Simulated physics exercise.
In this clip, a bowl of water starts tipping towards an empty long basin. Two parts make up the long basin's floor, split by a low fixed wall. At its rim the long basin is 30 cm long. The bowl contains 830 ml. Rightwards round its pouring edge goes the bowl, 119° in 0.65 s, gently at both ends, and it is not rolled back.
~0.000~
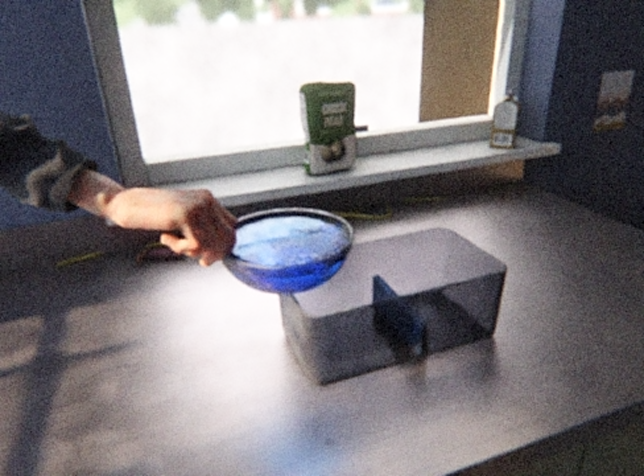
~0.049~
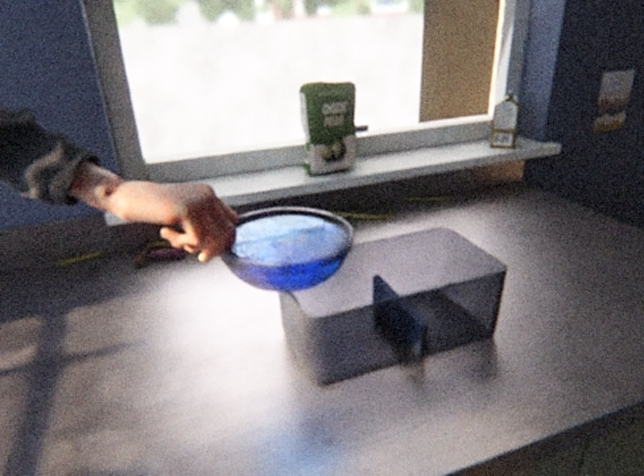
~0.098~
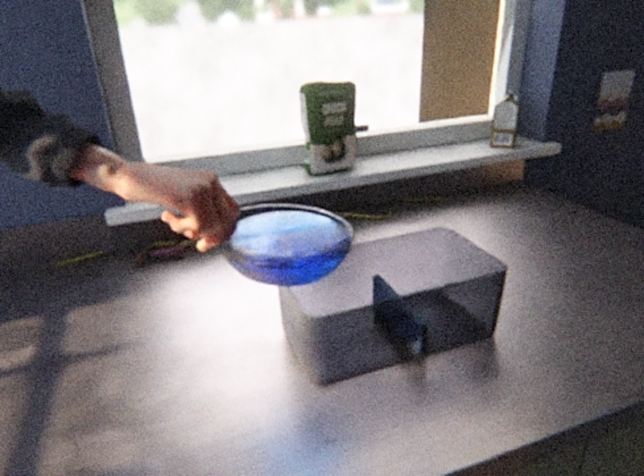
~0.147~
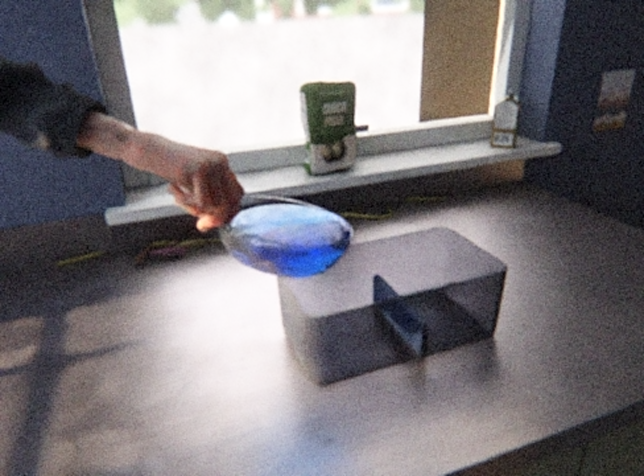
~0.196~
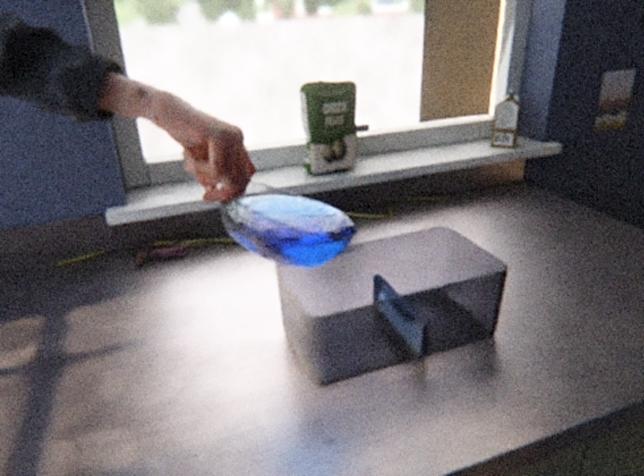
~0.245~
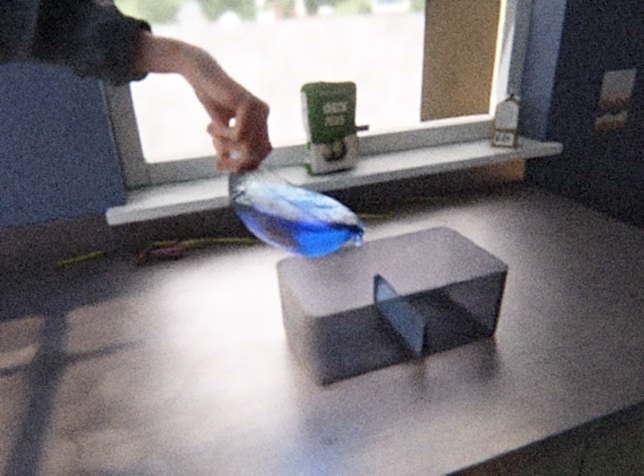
A hand held a clear bowl of blue water beside a long, see-through basin with a divider on the counter, then gradually tilted it rightwards until the water reached its lower edge.
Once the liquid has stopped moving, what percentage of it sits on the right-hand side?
About 66 per cent.
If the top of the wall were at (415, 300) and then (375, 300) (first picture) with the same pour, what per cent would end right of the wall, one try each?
I'd say 50 percent on the first go, 80 percent on the next.
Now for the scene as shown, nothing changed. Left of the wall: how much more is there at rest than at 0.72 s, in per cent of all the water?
I'd put it near 18 percent.
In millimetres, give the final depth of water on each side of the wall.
Left part: About 10 mm; right part: About 28 mm.
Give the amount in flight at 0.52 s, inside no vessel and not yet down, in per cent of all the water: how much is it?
At that moment, about 52 percent.
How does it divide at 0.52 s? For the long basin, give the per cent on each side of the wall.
Around 8 on the left side and 36 on the right side.
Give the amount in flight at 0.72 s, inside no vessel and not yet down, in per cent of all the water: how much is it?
Around 30 percent of the liquid.
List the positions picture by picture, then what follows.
In the first picture, tilt 0°; pouring edge (347, 225); surface from (221, 252) to (343, 229); the long basin's rim runs from (288, 289) to (476, 247); the wall's top is at (398, 299).
In the second picture, tilt 2°; pouring edge (347, 225); surface from (220, 249) to (343, 227).
In the third picture, tilt 7°; pouring edge (347, 225); surface from (220, 243) to (343, 224).
In the fourth picture, tilt 14°; pouring edge (347, 225); surface from (221, 232) to (345, 219); 1 per cent is over the edge.
In the fifth picture, tilt 25°; pouring edge (347, 225); surface from (224, 215) to (335, 215); 5 per cent is over the edge.
In the sixth picture, tilt 37°; pouring edge (347, 225); surface from (231, 197) to (329, 207); 11 per cent is over the edge.
After 0.52 s the tilt is 107° and 4 per cent is still to pour, 8 is left of the wall and 36 right of it.
After 0.72 s the tilt is 119° and 0 per cent is still to pour, 12 is left of the wall and 58 right of it.
After 0.92 s the tilt is 119° and 0 per cent is still to pour, 24 is left of the wall and 59 right of it.
After 1.15 s the tilt is 119° and 0 per cent is still to pour, 30 is left of the wall and 66 right of it.
In the end 30 per cent lies left of the wall, 66 right of it and 4 outside.
